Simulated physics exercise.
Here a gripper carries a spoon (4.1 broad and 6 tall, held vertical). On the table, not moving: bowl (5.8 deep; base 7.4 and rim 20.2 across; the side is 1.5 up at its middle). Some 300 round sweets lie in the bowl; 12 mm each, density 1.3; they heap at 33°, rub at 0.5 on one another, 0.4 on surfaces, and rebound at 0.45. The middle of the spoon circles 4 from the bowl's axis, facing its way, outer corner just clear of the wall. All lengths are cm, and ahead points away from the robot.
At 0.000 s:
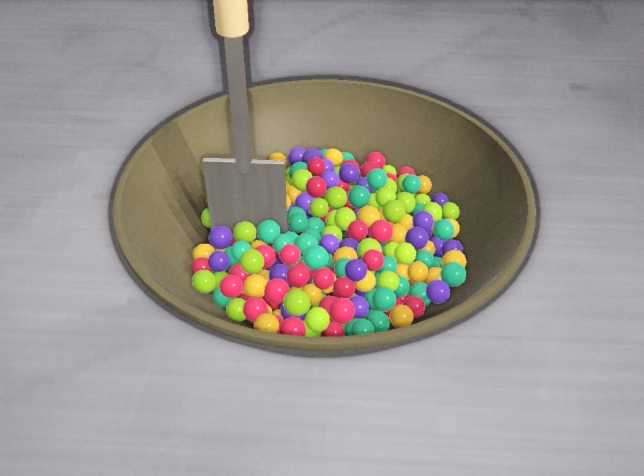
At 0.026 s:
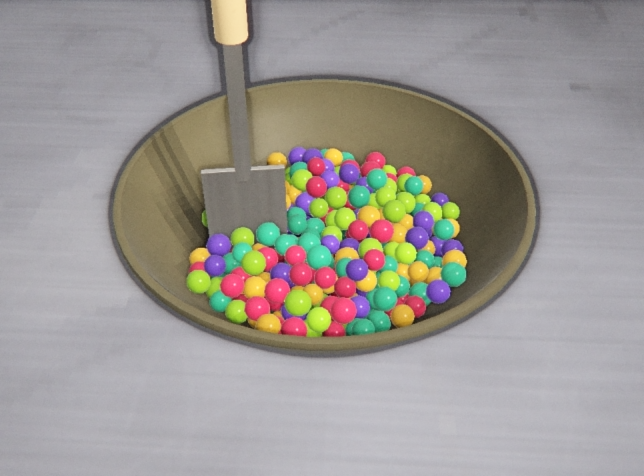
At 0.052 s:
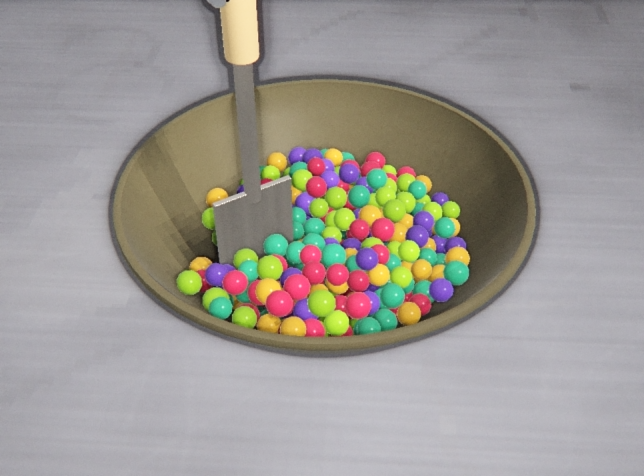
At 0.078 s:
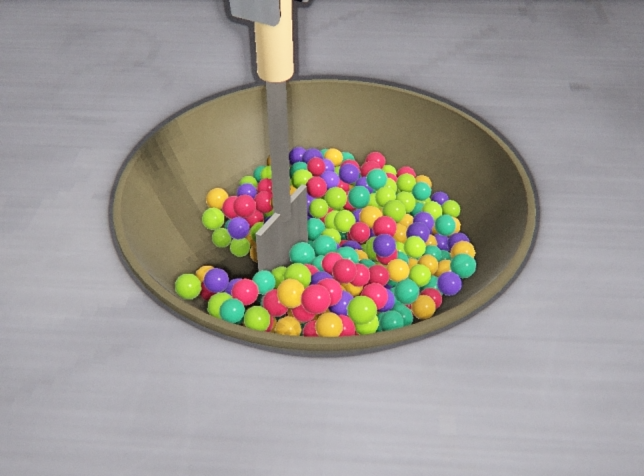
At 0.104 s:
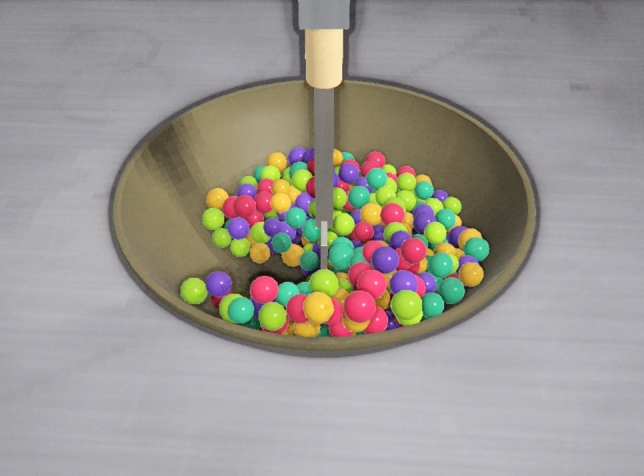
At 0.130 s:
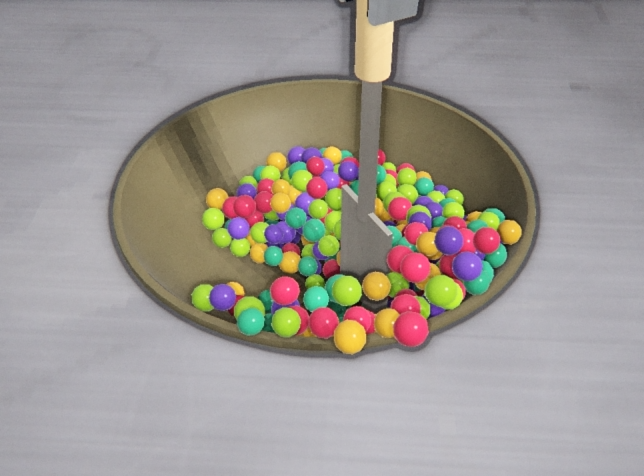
A grey mechanical gripper, glimpsed at the top edge, holds a flat grey metal spatula by its pale wooden handle over a pale grey surface, seen from above at an angle. A wide olive-brown bowl holds a heap of pink, green, teal, purple and orange balls. The blade sweeps left to right through the near side, turning and pushing balls rightward, while the camera stays still.
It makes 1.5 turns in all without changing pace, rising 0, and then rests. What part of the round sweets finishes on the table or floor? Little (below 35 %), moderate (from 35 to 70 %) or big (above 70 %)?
On the table or floor the share is moderate, from 35 to 70 %.
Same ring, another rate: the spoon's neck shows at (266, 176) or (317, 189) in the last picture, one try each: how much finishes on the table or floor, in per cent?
About 5 and 20 per cent.
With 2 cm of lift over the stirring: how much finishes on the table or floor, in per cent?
Some 30 per cent.
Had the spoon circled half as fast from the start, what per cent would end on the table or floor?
Then about 5 per cent.
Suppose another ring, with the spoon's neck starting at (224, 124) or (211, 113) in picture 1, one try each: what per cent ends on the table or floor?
Some 55 and 50 per cent.
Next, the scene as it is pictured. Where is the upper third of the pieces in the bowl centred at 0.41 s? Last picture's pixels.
Near (205, 253).
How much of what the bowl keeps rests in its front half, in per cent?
About 45 per cent.
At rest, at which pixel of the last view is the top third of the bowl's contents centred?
Around (391, 210).
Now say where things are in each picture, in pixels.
The spoon neck at (242, 135), 0° round; upper third of the load around (333, 230), from x 200 to 455, top at y 160; 303 in the bowl, in the first frame.
The spoon neck at (241, 143), 10° round; upper third of the load around (332, 230), from x 200 to 455, top at y 160, in the second frame.
The spoon neck at (251, 165), 36° round; upper third of the load around (324, 252), from x 190 to 455, top at y 160, in the third frame.
The spoon neck at (281, 183), 65° round; upper third of the load around (341, 271), from x 190 to 465, top at y 160, in the fourth frame.
The spoon neck at (324, 190), 94° round; upper third of the load around (372, 273), from x 195 to 475, top at y 160; 302 in the bowl, 1 in flight or on the tool, in the fifth frame.
The spoon neck at (368, 183), 123° round; upper third of the load around (416, 255), from x 205 to 510, top at y 155; 298 in the bowl, 5 in flight or on the tool, in the sixth frame.
After 0.27 s, 281° round, highest piece 11 above the table; 229 in the bowl, 19 on the table or floor, 55 in flight or on the tool.
After 0.41 s, 79° round, highest piece 10 above the table; 186 in the bowl, 90 on the table or floor, 27 in flight or on the tool.
After 0.68 s, 180° round, highest piece 5 above the table; 174 in the bowl, 129 on the table or floor.
After 1.38 s, 180° round, highest piece 5 above the table; 174 in the bowl, 129 on the table or floor.
In the end, 174 in the bowl, 129 on the table or floor. That is 43 % on the table or floor.
